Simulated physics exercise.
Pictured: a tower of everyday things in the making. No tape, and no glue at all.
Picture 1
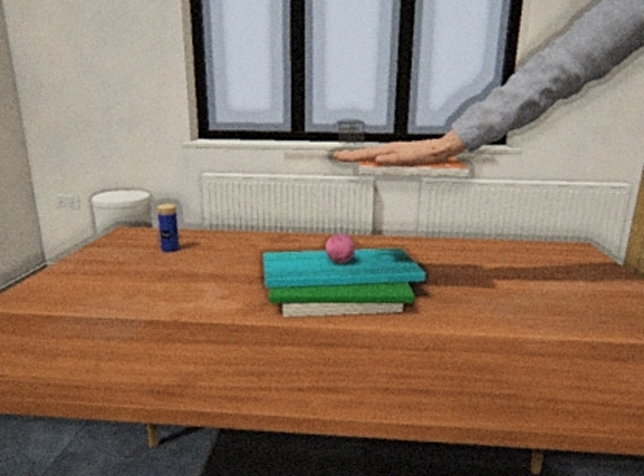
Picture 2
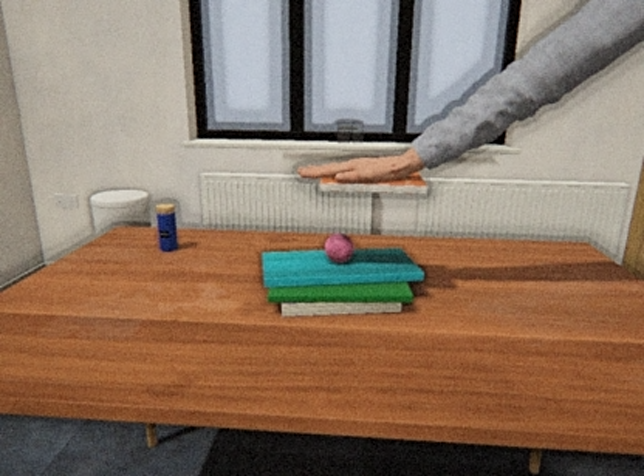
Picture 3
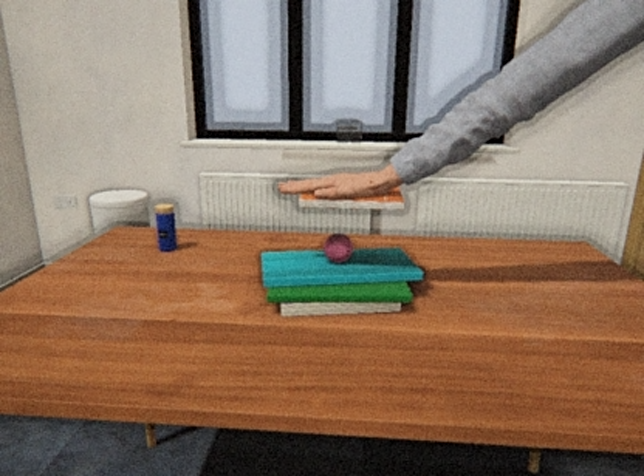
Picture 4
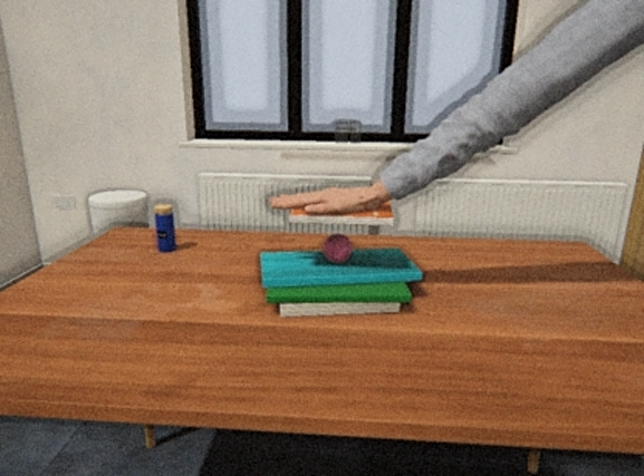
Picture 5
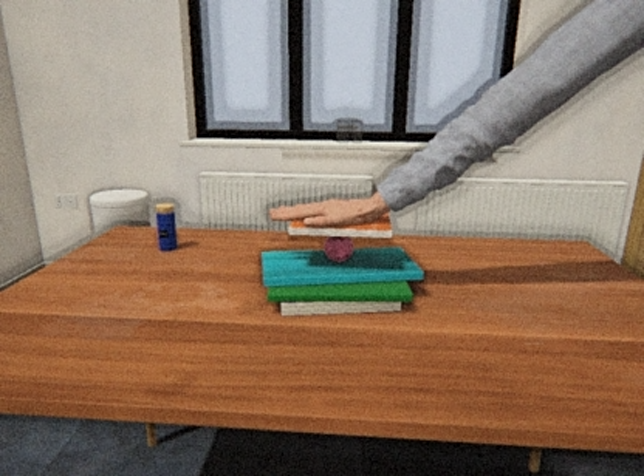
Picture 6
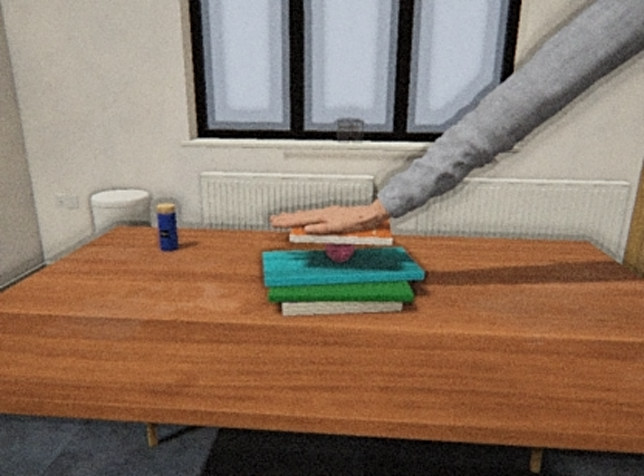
A hand carrying an orange book leftward and down over a small book stack, setting it on the pink ball on top.
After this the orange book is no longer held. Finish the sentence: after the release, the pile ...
After the release, the pile tumbles.
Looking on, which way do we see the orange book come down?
Result: Further right.
Then, 0.50 s later than the last frame, orange book tilted by 29° near (360, 234); pink ball moved a little.
Then, 0.80 s later than the last frame, orange book now fallen; pink ball moved about its own width.
Then, 1.10 s later than the last frame, pink ball moved about its own width.
When it is over, fallen, orange book; moved from the start, pink ball; the other 4 as before. End places, in pixels of the last picture, orange book near (449, 271). The pile gives way.
